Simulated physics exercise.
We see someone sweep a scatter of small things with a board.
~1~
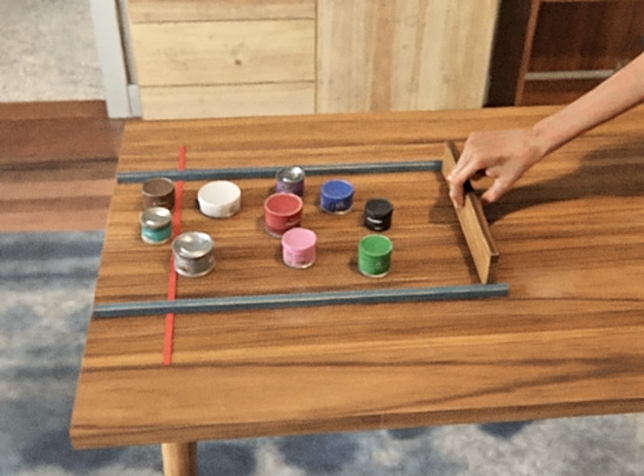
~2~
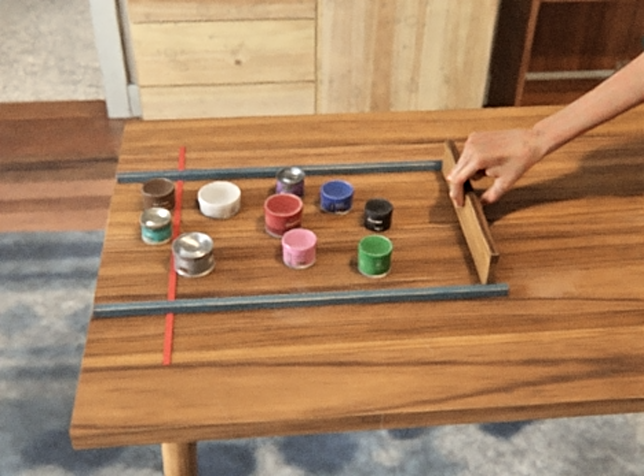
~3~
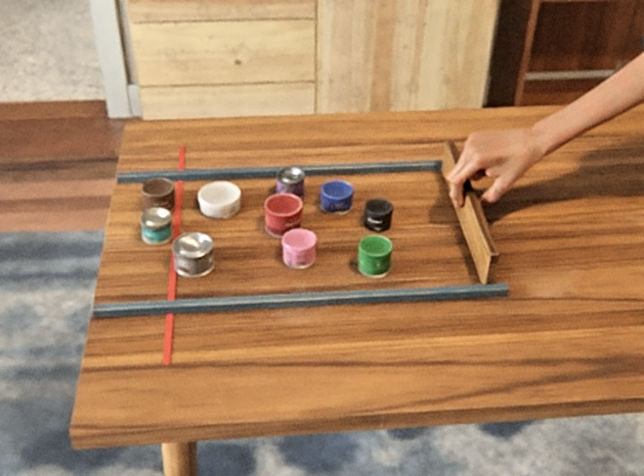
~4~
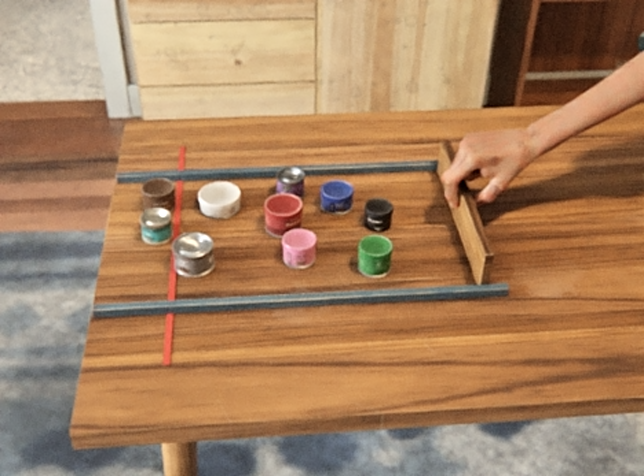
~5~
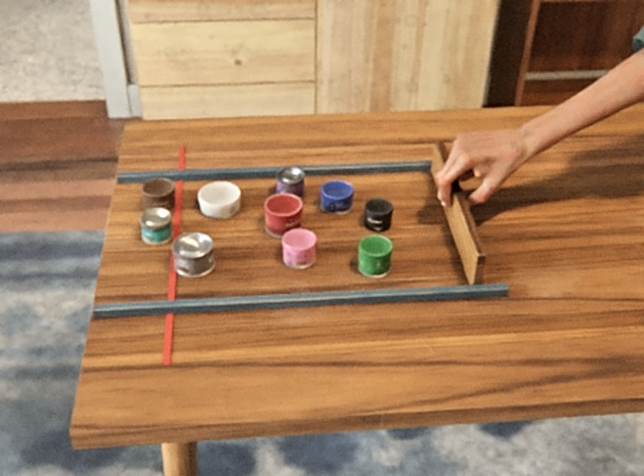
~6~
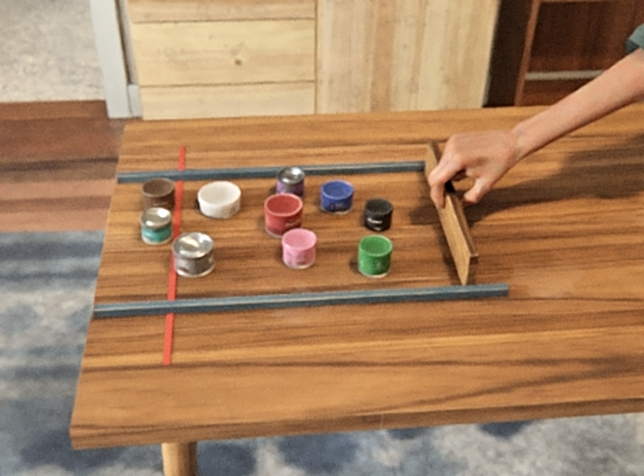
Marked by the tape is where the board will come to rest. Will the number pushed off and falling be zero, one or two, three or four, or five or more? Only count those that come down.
Turns out the ones that don't stay up top number one or two.
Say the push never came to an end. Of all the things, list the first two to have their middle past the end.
Earliest is the brown tin; next is the turquoise tin.
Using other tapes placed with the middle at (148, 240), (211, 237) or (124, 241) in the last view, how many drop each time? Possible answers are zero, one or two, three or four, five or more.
Lab note - tapes per position, in order: 5 or more; zero; five or more.
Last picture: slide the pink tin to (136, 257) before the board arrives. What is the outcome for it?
From that start, the object then is safe.
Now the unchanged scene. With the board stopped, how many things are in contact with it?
It adds up to 5.
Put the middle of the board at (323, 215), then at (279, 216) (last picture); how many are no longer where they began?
First 6, then 6.
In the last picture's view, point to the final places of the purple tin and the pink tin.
Final centres, in order: Near (164, 187), near (157, 248).
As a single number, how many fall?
My count gives 2.
Early on, none off yet; brown tin at rest near (159, 197); turquoise tin at rest near (157, 226); grey pot at rest near (194, 255).
Finally, the number that fall off is one or two; lost, turquoise tin and brown tin.
